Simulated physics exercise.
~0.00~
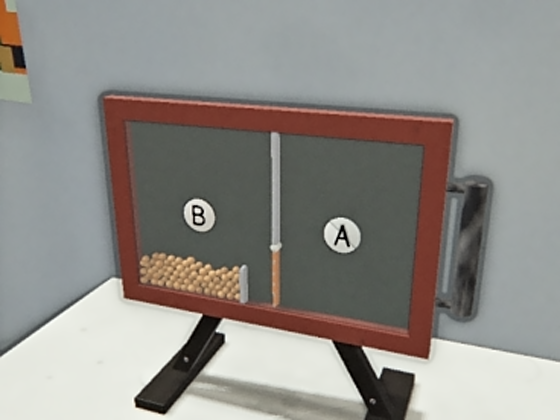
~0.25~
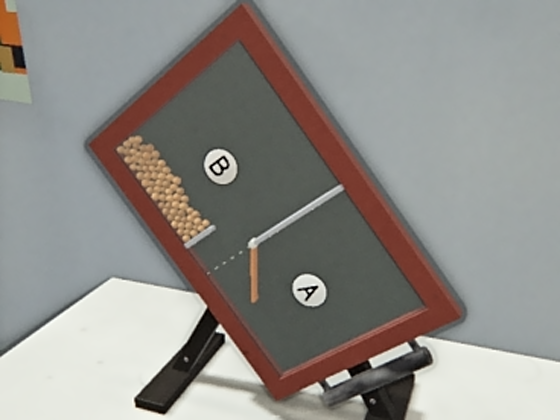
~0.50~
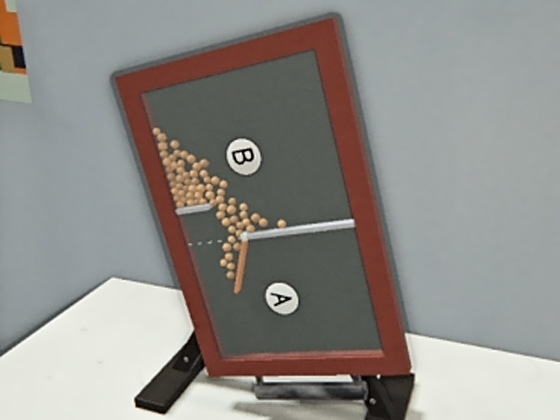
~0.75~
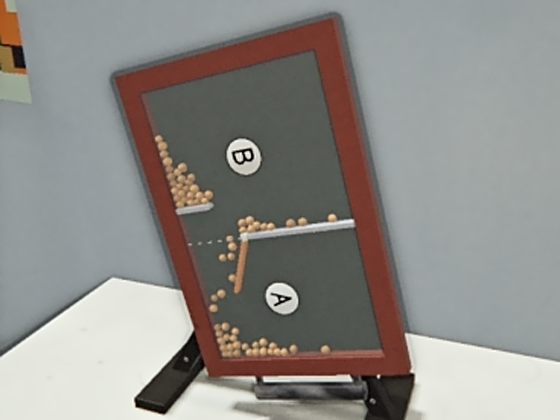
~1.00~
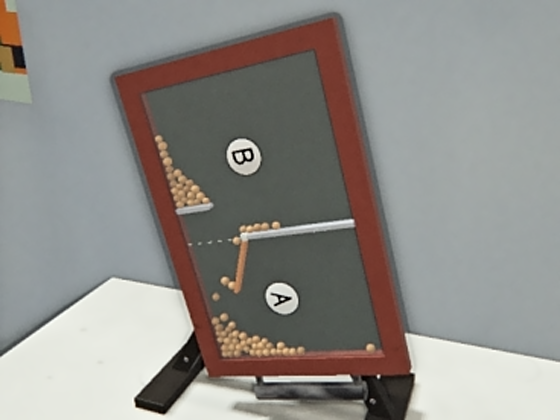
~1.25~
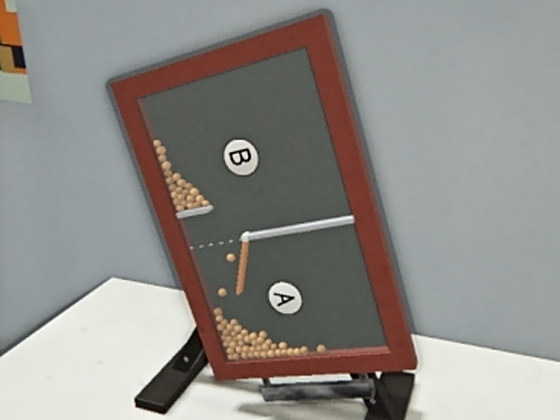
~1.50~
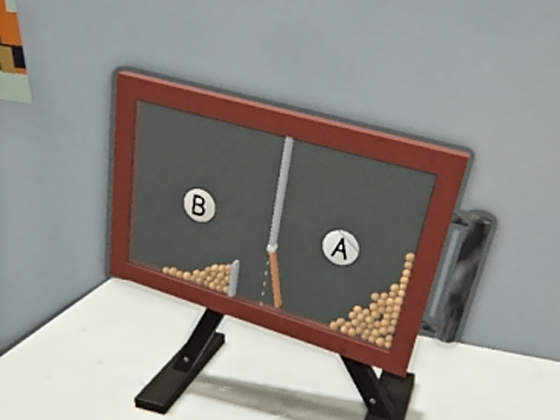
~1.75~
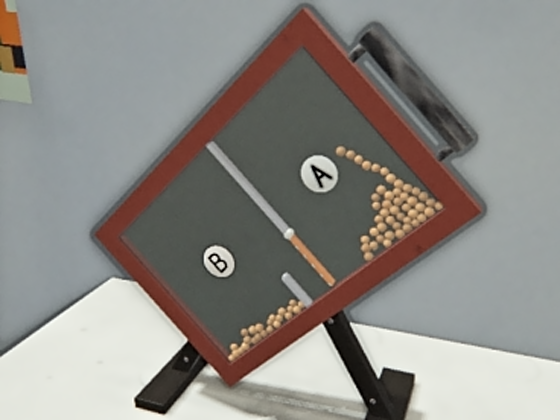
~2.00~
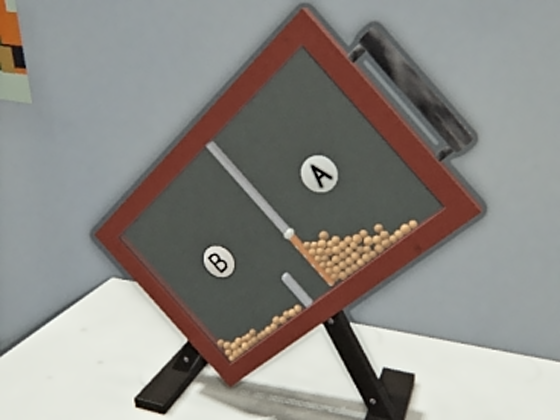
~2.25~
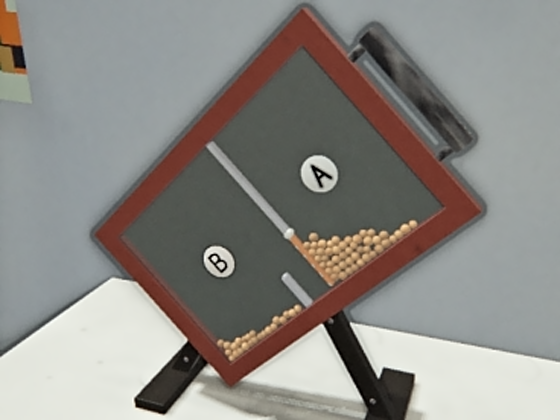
The red-framed case of wooden beads turned clockwise until many spilled past the orange flap from side B into side A, then swung back the other way, leaving the larger pile resting against the shut flap in A and a smaller one in B.
